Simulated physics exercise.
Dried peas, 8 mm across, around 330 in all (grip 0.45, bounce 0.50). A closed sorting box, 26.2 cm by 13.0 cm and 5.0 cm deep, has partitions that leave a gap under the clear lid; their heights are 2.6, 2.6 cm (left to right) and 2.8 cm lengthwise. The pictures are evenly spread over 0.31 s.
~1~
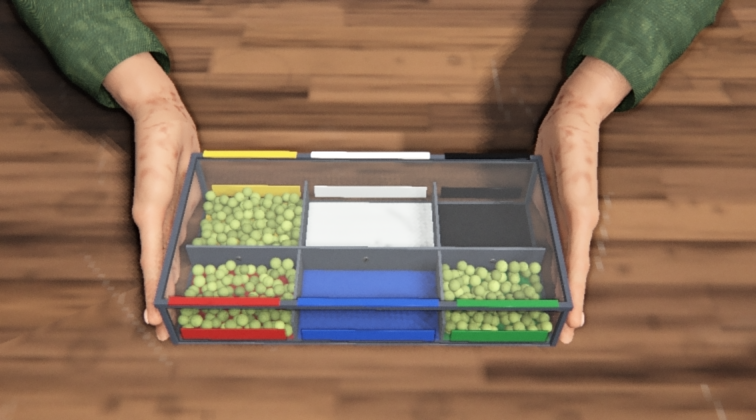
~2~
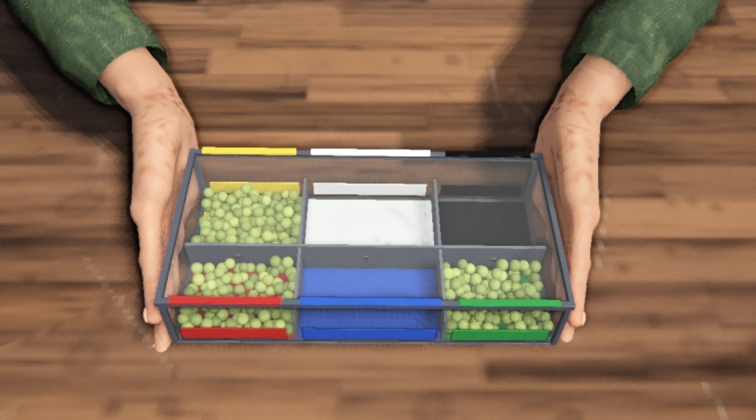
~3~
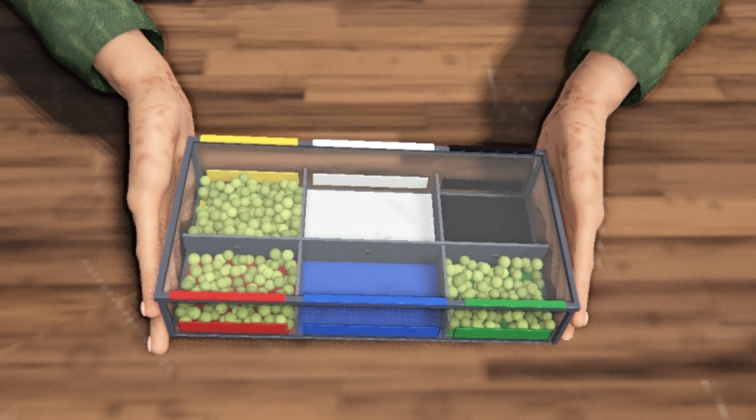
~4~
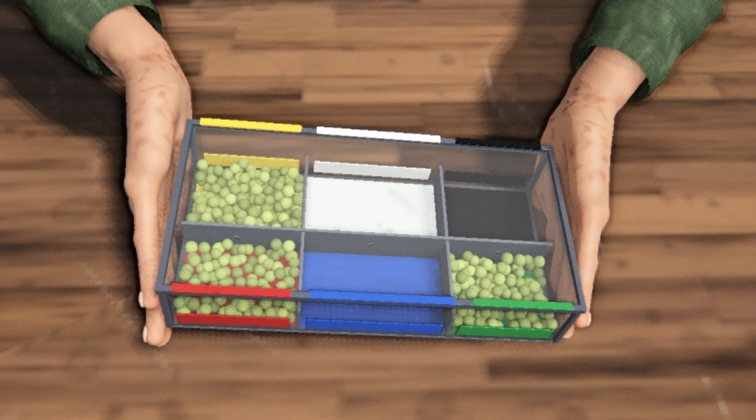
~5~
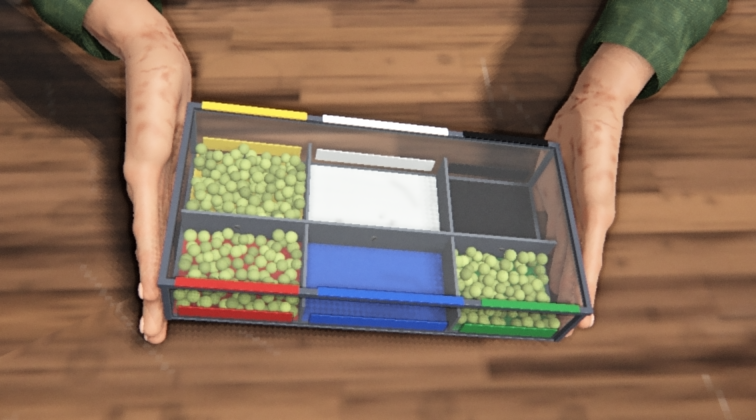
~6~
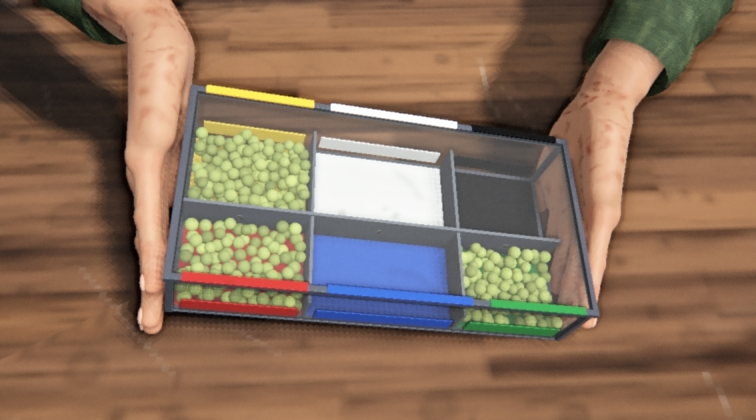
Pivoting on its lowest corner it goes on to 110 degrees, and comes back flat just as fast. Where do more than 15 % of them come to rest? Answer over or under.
Red compartment: Under; blue compartment: Over; green compartment: Over; yellow compartment: Under; white compartment: Under; black compartment: Under.
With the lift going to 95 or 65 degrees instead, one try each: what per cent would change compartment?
Some 60 and 15 per cent.
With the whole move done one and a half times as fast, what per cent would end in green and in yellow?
Green 70, yellow 0.
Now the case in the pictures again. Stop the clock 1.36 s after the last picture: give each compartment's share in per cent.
Red 15, blue 25, green 50, yellow 10, white 5, black 0.
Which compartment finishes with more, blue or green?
The green compartment.
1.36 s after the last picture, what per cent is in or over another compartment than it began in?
Some 50 per cent.
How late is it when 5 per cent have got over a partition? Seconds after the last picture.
Near 0.80 s.
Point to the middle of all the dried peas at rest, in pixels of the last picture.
Around (491, 303).
Then, 1.36 s after the last picture, tilt 110 degrees; red 15 %, blue 25 %, green 50 %, yellow 10 %, white 5 %.
Then, 2.26 s after the last picture, tilt 50 degrees; red 5 %, blue 25 %, green 70 %.
Then, 3.17 s after the last picture, tilt 0 degrees; red 5 %, blue 25 %, green 70 %.
In the end, red 5 %, blue 25 %, green 70 %, yellow 0 %, white 0 %, black 0 %.
